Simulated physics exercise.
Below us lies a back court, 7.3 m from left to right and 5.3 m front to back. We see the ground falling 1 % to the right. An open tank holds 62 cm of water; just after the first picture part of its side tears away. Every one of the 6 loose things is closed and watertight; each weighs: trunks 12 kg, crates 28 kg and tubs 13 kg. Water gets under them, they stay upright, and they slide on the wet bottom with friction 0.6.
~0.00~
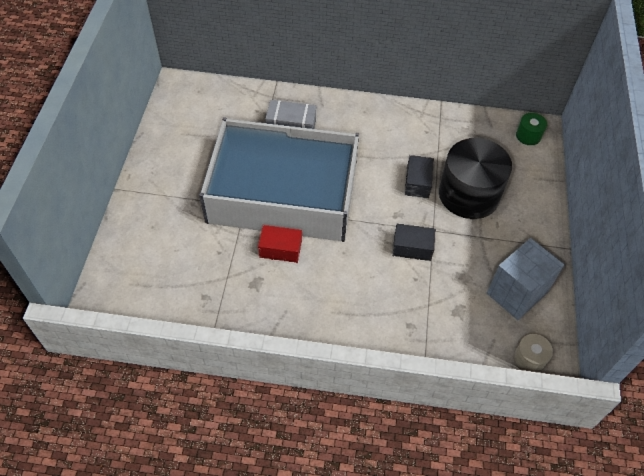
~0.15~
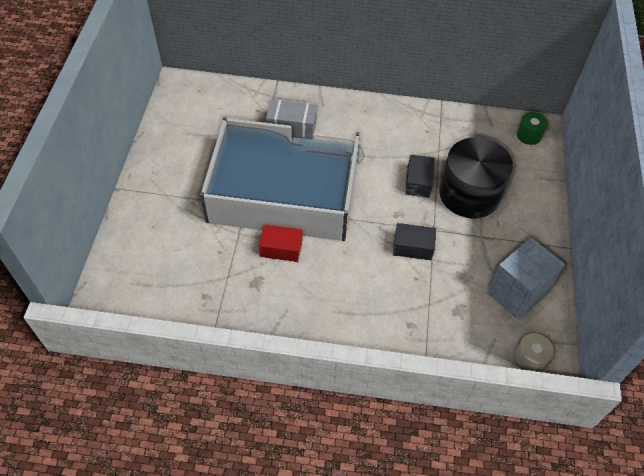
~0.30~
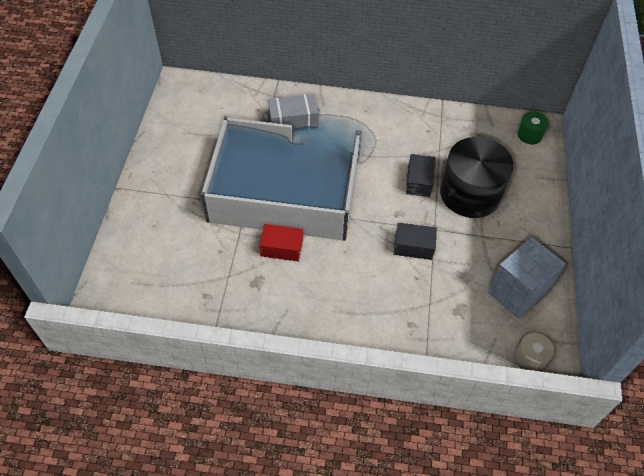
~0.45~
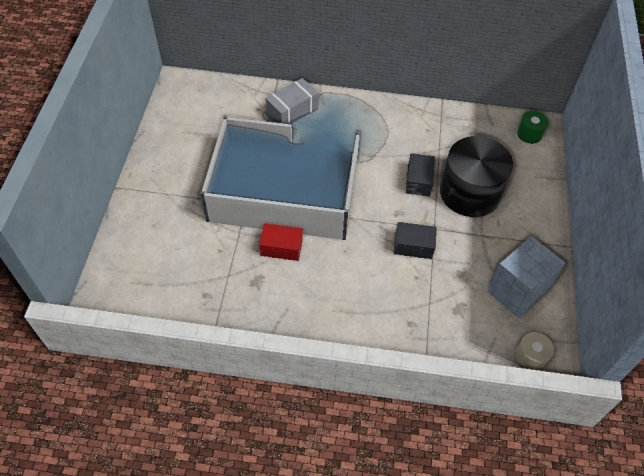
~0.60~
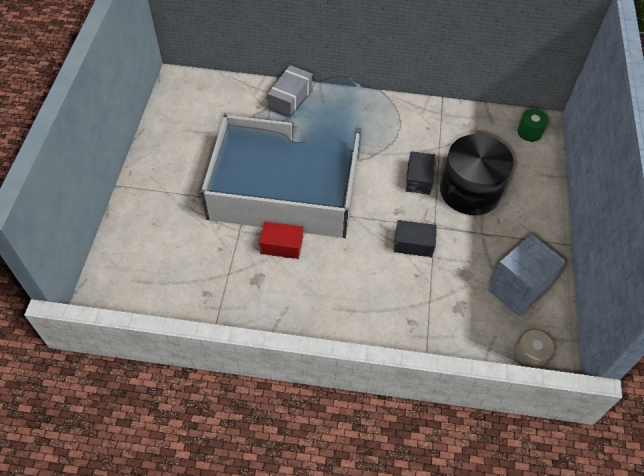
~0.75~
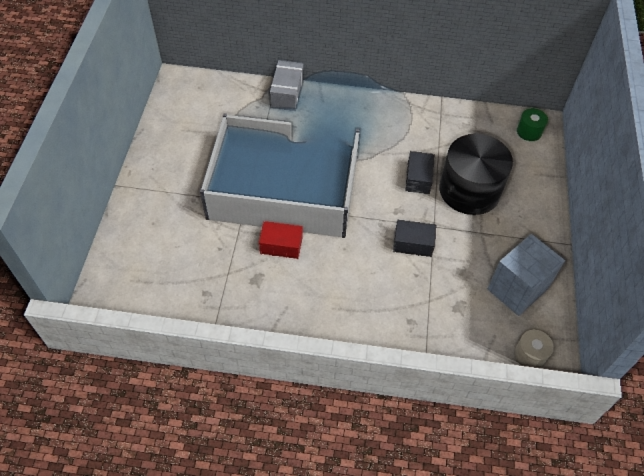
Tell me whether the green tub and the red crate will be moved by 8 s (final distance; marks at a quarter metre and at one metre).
The green tub? It relocates a long way. The red crate? It does not go anywhere much.
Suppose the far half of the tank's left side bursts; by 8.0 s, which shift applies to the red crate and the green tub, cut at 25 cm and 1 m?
In that case the red crate does not really move while the green tub creeps a small distance.
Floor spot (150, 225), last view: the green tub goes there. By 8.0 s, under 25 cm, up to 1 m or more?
It hardly budges.
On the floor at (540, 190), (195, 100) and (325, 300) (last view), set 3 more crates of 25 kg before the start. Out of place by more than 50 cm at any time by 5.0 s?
In turn: More, over, under.
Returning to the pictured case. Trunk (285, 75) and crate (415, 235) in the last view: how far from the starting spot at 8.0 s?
250 cm and 0 cm, respectively.
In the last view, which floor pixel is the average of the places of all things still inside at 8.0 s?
Mean position: Approximately (375, 245).
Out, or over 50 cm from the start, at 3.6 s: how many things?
The count is 2.
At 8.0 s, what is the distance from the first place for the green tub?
300 cm.
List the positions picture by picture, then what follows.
The first picture shows the green tub at (534, 122) rests on the ground; the red crate at (280, 238) rests on the ground; 3.1 m2 under water; 0 of 6 have shifted.
The second picture shows the green tub at (535, 122) rests on the ground; the red crate at (281, 238) rests on the ground; water covers 3.7 m2; 0 of 6 have shifted.
The third picture shows the green tub at (535, 121), on the bottom; the red crate at (281, 237), on the bottom; water covers 4.3 m2; 1 of 6 have shifted.
The fourth picture shows the green tub at (535, 120), on the bottom; the red crate at (281, 236) rests on the ground; water covers 5.4 m2; 1 of 6 have shifted.
The fifth picture shows the green tub at (535, 118) rests on the ground; the red crate at (281, 235) rests on the ground; water covers 6.4 m2; 1 of 6 have shifted.
The sixth picture shows the green tub at (535, 118) rests on the ground; the red crate at (281, 234) rests on the ground; water covers 7.2 m2; 1 of 6 have shifted.
After 1.6 s the green tub is near (535, 118), 0.0 m from its start, aground; the red crate is near (281, 234), 0.0 m from its start, aground; 0 afloat.
After 3.6 s the green tub is near (551, 182), 1.4 m from its start, afloat; the red crate is near (281, 234), 0.0 m from its start, aground; 1 afloat.
After 5.6 s the green tub is near (486, 247), 2.9 m from its start, aground; the red crate is near (281, 234), 0.0 m from its start, aground; 1 afloat.
After 8.0 s the green tub is near (470, 253), 3.1 m from its start, aground; the red crate is near (281, 234), 0.0 m from its start, aground; 1 afloat.
